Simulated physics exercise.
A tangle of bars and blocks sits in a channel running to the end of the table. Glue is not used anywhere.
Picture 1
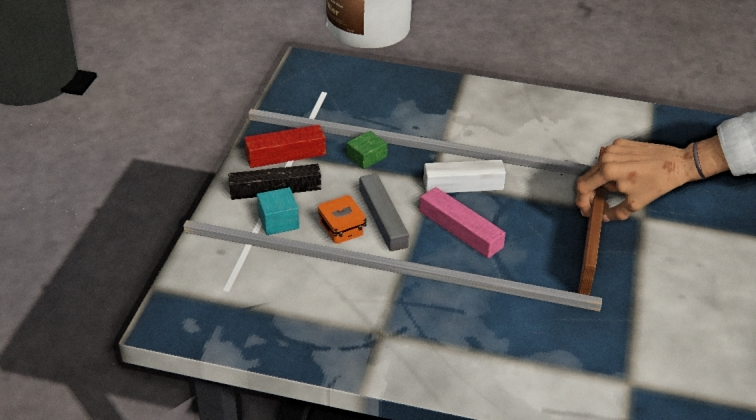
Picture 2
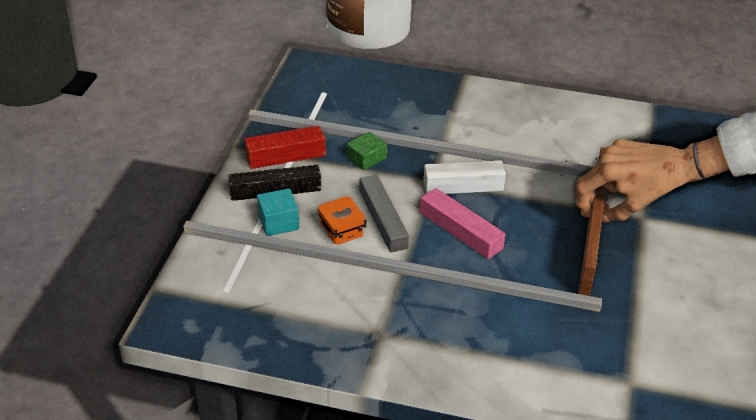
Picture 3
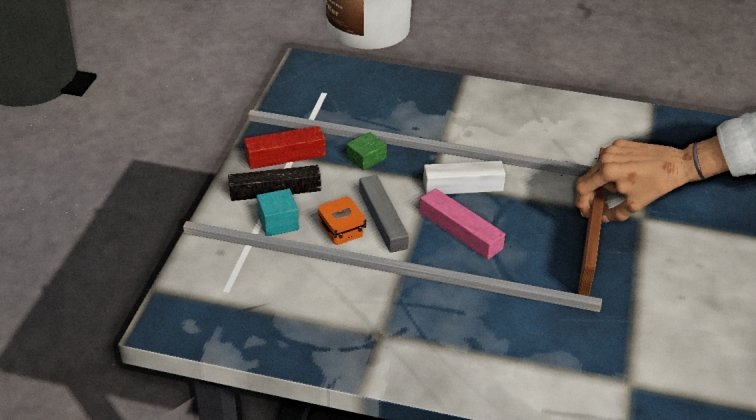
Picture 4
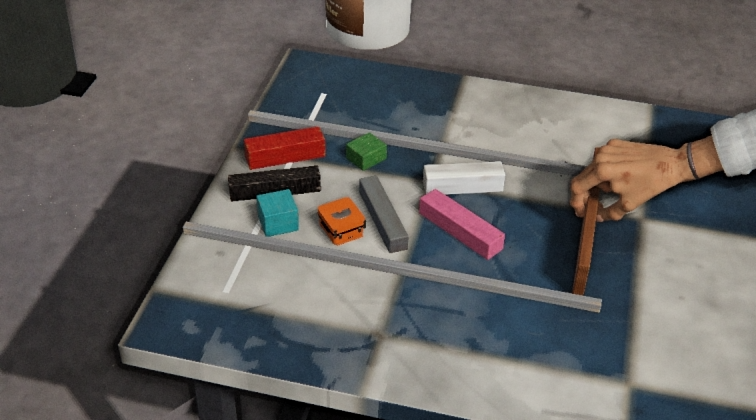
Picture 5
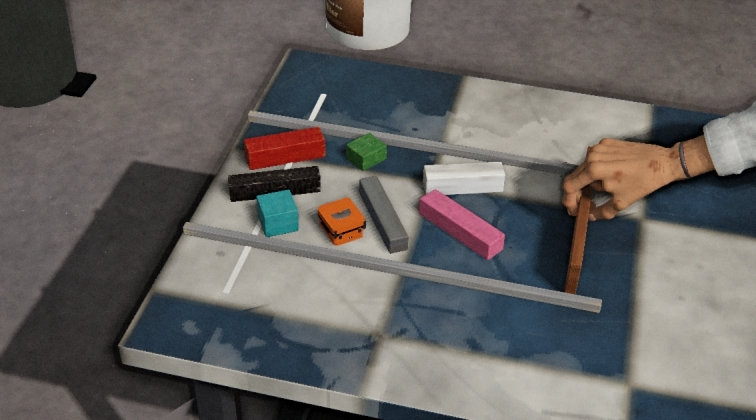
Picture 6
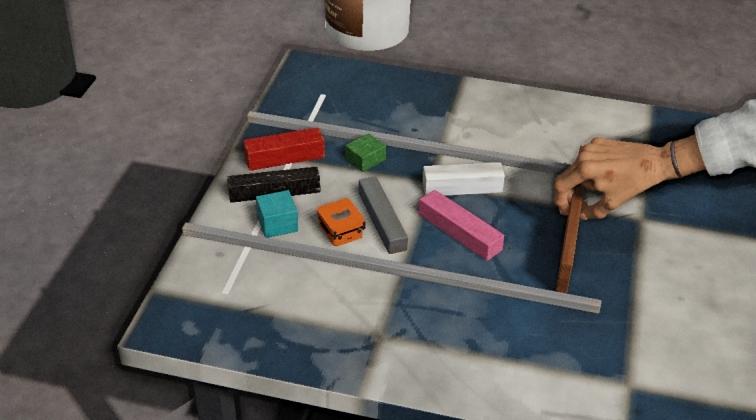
A hand reaching in from the right grips an upright brown board on a blue-and-white checked tabletop, seen from above at an angle. Between two grey rails, red and black bars and a turquoise block lie near a white strip at left, with a green block, orange case, grey stick, and white and pink bars rightward. The hand slides the board slightly left, while the pieces and the view stay still.
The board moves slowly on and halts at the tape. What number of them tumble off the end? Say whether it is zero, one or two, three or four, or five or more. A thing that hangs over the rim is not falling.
Odds are the fallen group will hold three or four.
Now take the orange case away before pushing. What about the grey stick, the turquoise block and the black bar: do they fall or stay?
The grey stick stays put; the turquoise block stays put; the black bar comes off.
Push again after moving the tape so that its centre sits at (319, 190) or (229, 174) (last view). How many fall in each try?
In the first try the count is 0, and in the second it is 7.
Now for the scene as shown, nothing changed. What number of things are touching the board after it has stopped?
So the total is 3.
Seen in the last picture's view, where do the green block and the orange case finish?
In the last picture the first middle sits at (287, 130) and the other at (204, 202).
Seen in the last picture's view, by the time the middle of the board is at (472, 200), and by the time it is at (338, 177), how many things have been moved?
Counts: 2, 8.
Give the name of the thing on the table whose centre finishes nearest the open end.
That's the orange case.
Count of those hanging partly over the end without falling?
I count 2 overhanging.
Early on, none off yet; red bar at rest near (284, 149); black bar at rest near (274, 184); turquoise block at rest near (277, 214).
A while later, none off yet; red bar travelled a little near (258, 135); black bar travelled a little near (234, 179); turquoise block travelled well along near (214, 202).
Finally, the number that fall off is three or four; lost, turquoise block, black bar and red bar.
